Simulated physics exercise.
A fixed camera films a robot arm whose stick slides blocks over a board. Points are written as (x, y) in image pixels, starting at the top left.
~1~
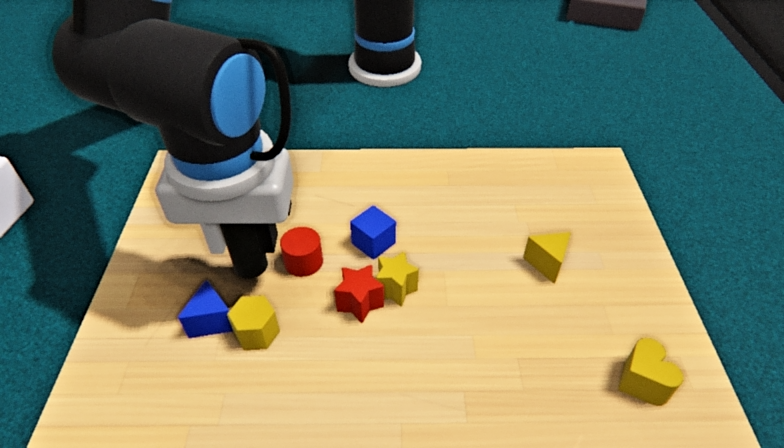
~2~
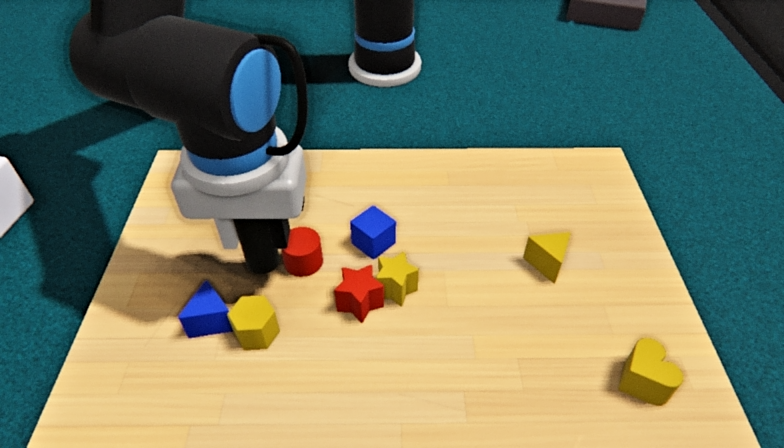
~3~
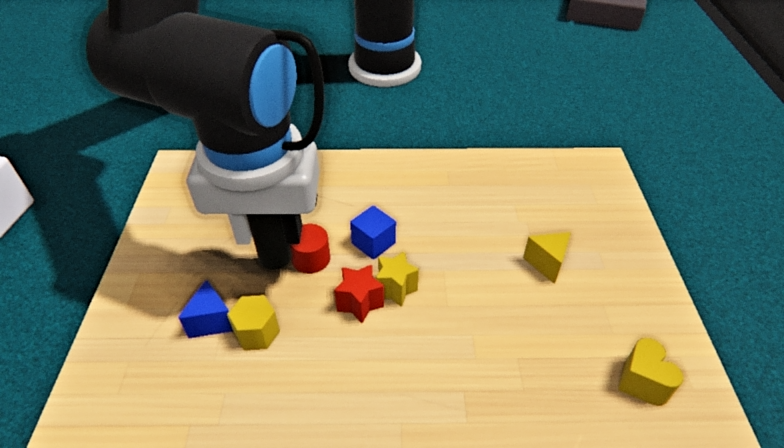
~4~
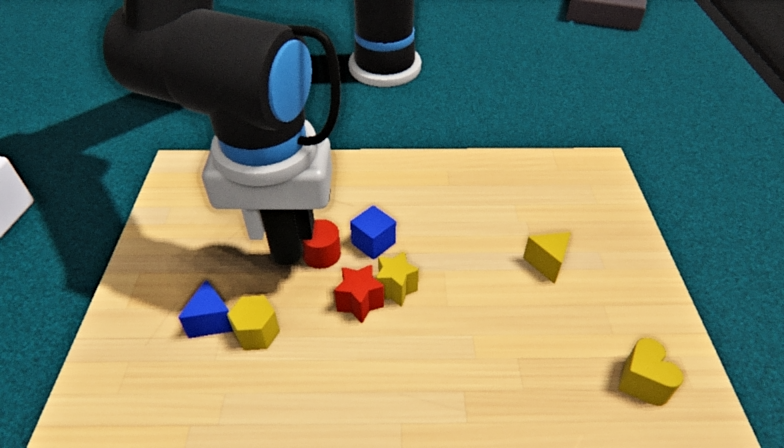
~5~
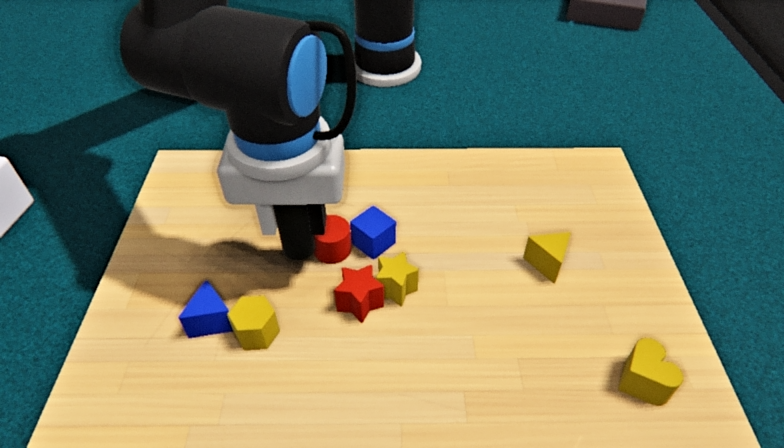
A black and grey robot arm with blue bands moves rightward over a pale wooden board on a teal surface, seen from above by a still camera. Blue and yellow blocks sit below it, a red cylinder, blue cube and touching red and yellow stars nearby, and a yellow triangle and heart at right. Its black tip nears the cylinder, then pushes it right and slightly back, up beside the cube.
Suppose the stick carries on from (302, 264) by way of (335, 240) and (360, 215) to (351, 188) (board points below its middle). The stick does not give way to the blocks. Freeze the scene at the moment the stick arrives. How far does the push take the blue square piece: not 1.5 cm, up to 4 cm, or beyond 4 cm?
Shift: 1.5 to 4 cm.
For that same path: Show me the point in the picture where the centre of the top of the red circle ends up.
It should be at about (392, 180).
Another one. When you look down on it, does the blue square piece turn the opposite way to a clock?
I'd say no.
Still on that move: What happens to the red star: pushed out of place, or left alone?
Right where it was.
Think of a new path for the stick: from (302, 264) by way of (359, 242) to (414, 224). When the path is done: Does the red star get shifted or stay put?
Not moved.
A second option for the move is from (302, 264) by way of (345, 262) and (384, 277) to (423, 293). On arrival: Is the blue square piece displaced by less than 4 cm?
Yes, that is what happens.
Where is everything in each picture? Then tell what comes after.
In the first picture, tip of the stick at (251, 266), middles of tops, red circle at (300, 240), red star at (358, 281), blue square piece at (373, 221).
In the second picture, stick at (263, 262), nothing pushed.
In the third picture, stick at (275, 258), red circle at (308, 237).
In the fourth picture, stick at (287, 253), red circle at (319, 232).
In the fifth picture, stick at (299, 249), red circle at (330, 228), red star at (358, 281), blue square piece at (373, 221).
On the path given first. One third of the way, stick at (334, 224); red circle at (362, 202); blue square piece at (395, 212), turned 75° clockwise.
Two thirds of the way, stick at (360, 199); red circle at (390, 183); blue square piece at (400, 211), turned 90° clockwise.
At the end, stick at (350, 172); red circle at (392, 180); red star unmoved; blue square piece at (400, 211), turned 90° clockwise.
